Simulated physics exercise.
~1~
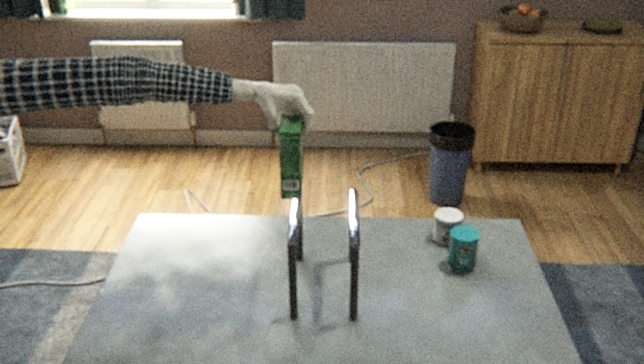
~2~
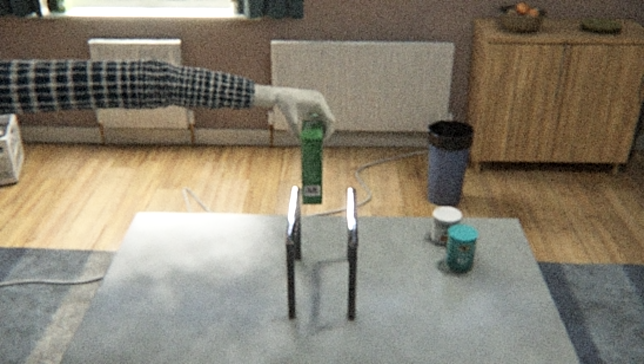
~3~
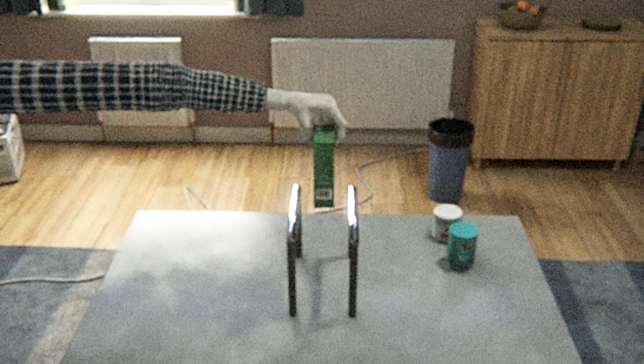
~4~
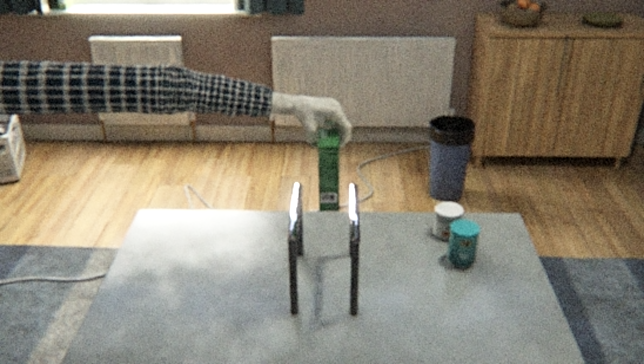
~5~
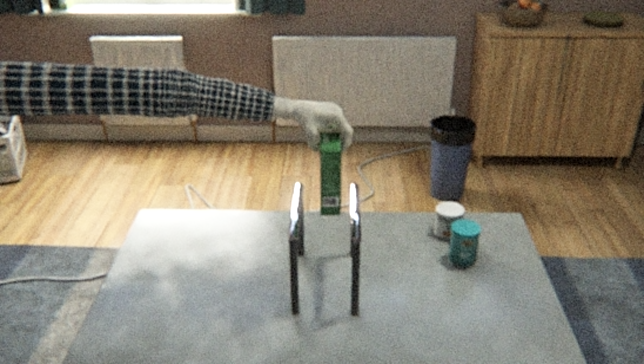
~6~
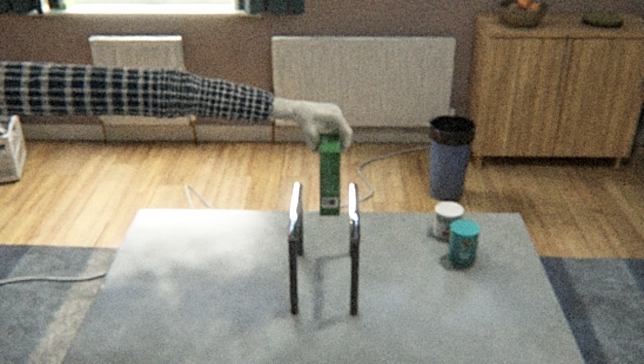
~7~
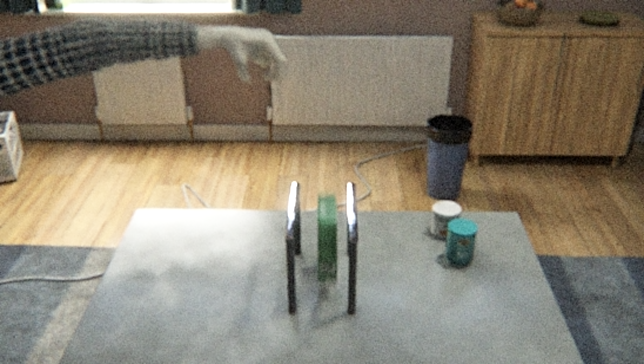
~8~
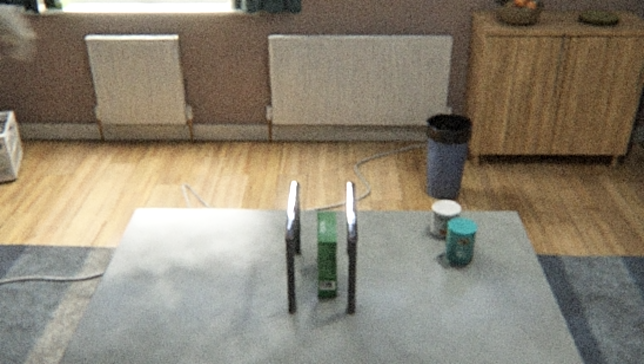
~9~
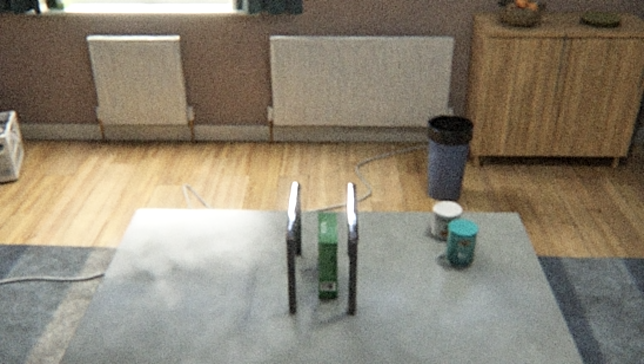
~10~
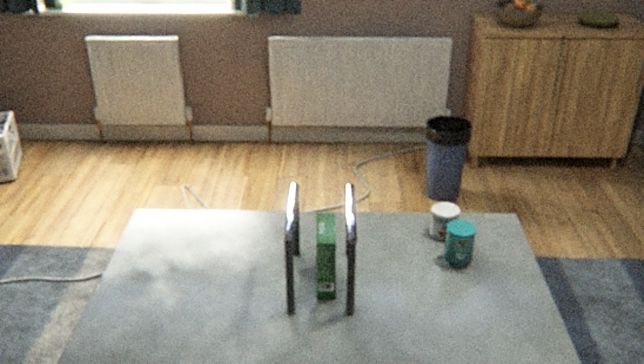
A hand in a checked sleeve held a green packet upright, moved it right over the gap between two dark uprights, and let go. The packet dropped straight through and ended standing on the table between them, while the two tins nearby stayed put.
